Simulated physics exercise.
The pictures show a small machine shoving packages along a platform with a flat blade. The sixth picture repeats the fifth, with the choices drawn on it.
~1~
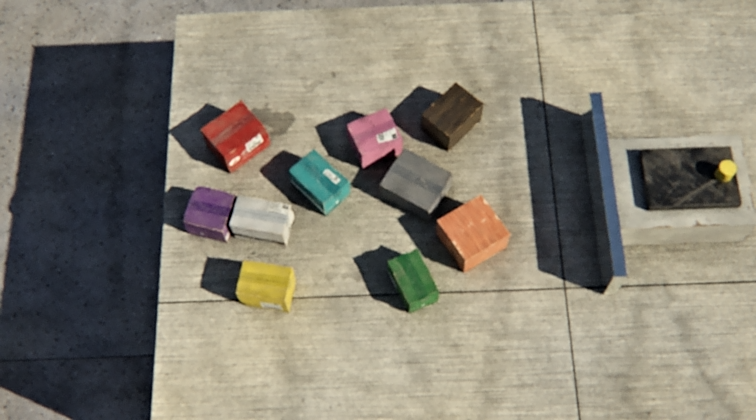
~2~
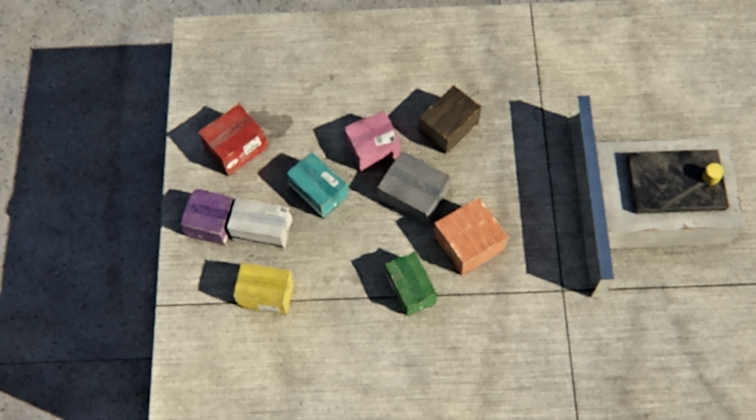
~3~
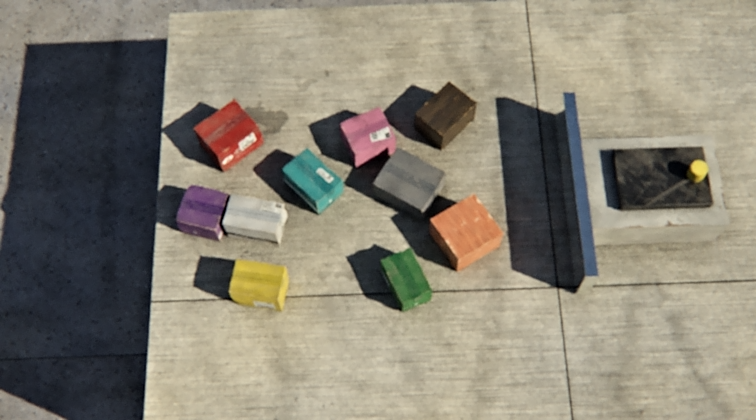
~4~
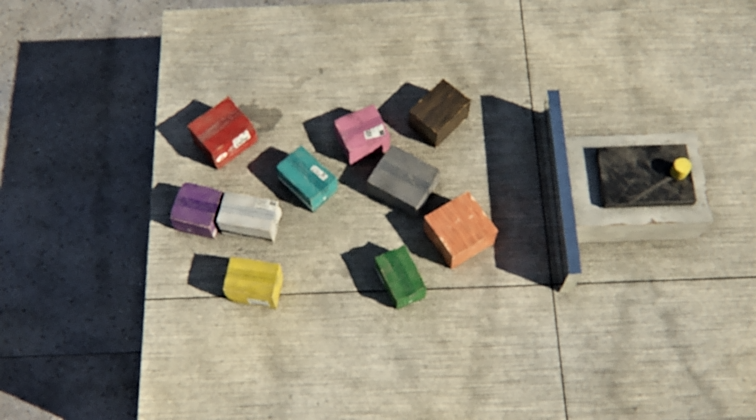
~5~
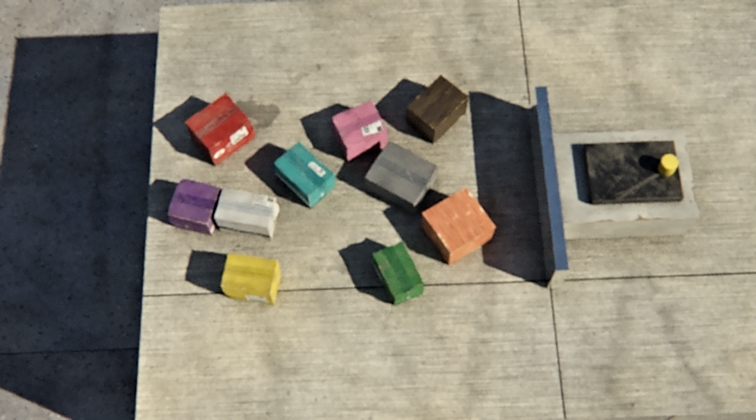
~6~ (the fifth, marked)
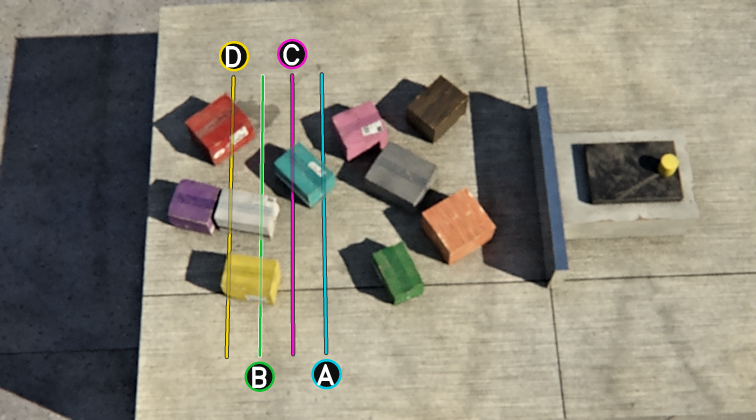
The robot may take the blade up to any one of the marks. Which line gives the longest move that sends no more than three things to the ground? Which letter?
It should halt at D.
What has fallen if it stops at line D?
It is the purple box.
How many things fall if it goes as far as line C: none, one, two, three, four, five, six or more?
In all, none.
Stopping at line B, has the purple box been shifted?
Yes.
On the marked copy, A at (324, 205); B at (262, 207); C at (293, 206); D at (230, 209).
With D. Early on, robot (510, 176); green box (382, 282); black crate (405, 102).
Further on, robot (395, 180); purple box (160, 213); white parcel (212, 222).
At the end, robot (303, 184); purple box over the edge; red parcel (162, 117); one fallen.
As for the rest, A is within the limit but short; B is within the limit but short; C is within the limit but short.
